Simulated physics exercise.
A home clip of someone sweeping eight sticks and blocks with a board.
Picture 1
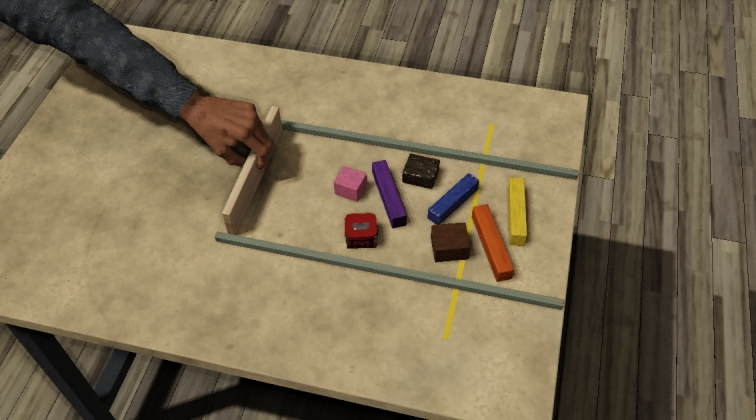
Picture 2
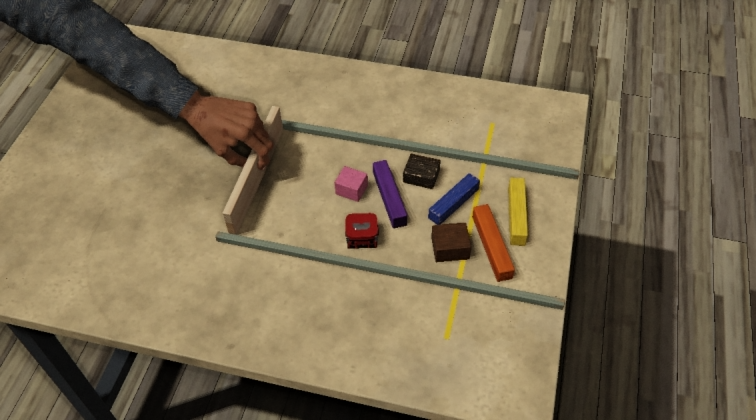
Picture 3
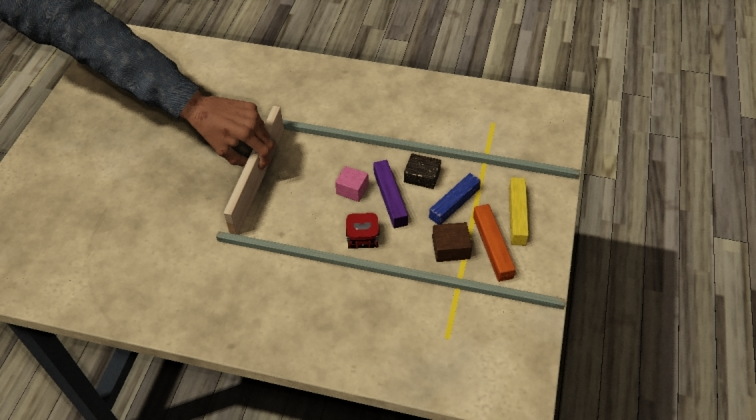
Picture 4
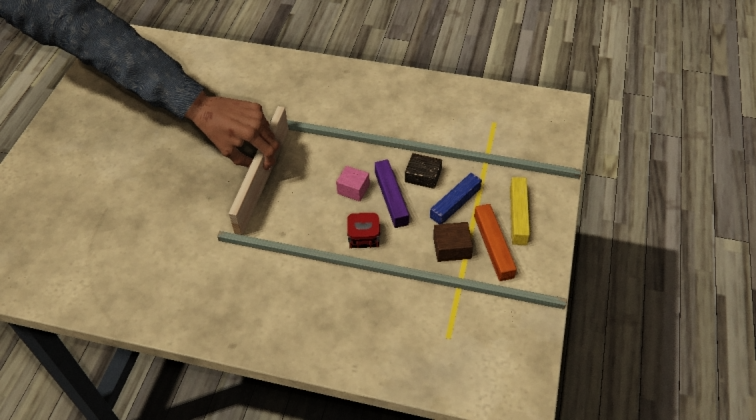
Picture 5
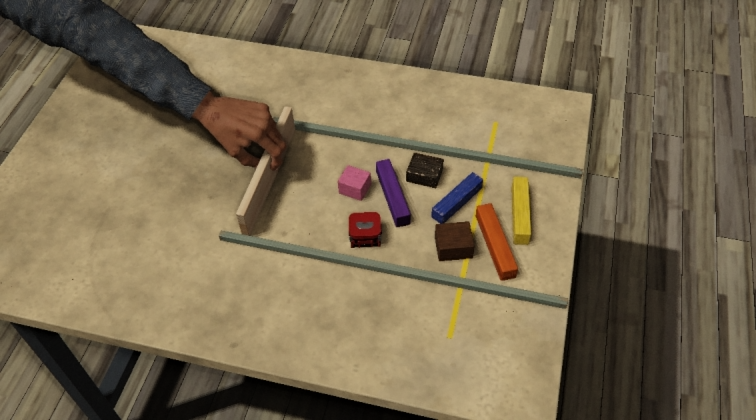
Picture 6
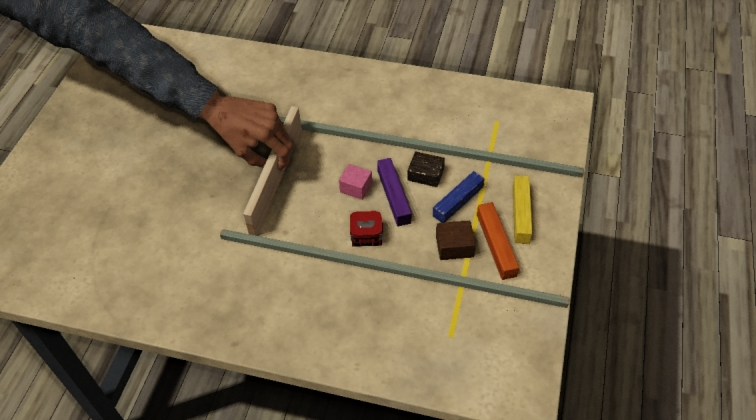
On a speckled tan tabletop above a wood-plank floor, seen from above at an angle, a hand in a dark grey sleeve grips an upright pale board at left. Between two grey-green rails lie pink, red, brown and black blocks and purple, blue, orange and yellow sticks, with yellow tape crossing toward the right. The hand slides the board slightly rightward, not touching the pieces, while the view shifts barely.
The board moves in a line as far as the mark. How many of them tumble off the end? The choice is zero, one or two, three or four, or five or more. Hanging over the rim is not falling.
Outcome: The number that fall off is zero.
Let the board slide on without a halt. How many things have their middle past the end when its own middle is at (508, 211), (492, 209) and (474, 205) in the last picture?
Past the end: 2, 1 and 0.
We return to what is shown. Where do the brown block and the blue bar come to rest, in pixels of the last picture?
Near (518, 258) and (542, 212).
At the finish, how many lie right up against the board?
That makes 2.
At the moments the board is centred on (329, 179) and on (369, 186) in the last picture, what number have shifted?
First 0, then 4.
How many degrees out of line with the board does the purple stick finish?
Near 0 degrees.
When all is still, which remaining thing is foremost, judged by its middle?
The yellow bar ends nearest.
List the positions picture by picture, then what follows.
In the first frame, yellow bar (517, 211); orange stick (492, 242); brown block (450, 242); board (255, 169); tape (471, 220).
In the second frame, orange stick (493, 242); blue bar (454, 199).
In the third frame, brown block (452, 242); purple stick (390, 193).
In the fourth frame, yellow bar (519, 210); pink block (353, 184).
In the fifth frame, orange stick (496, 241); black block (425, 170).
In the sixth frame, yellow bar (522, 209); orange stick (497, 240); brown block (455, 240); board (275, 169); tape (476, 218).
Soon after, none off yet; yellow bar at rest near (522, 209); orange stick at rest near (497, 240); brown block at rest near (455, 240).
After that, none off yet; yellow bar at rest near (522, 209); orange stick moving near (500, 242); brown block at rest near (457, 242).
In the end, the number that fall off is zero.
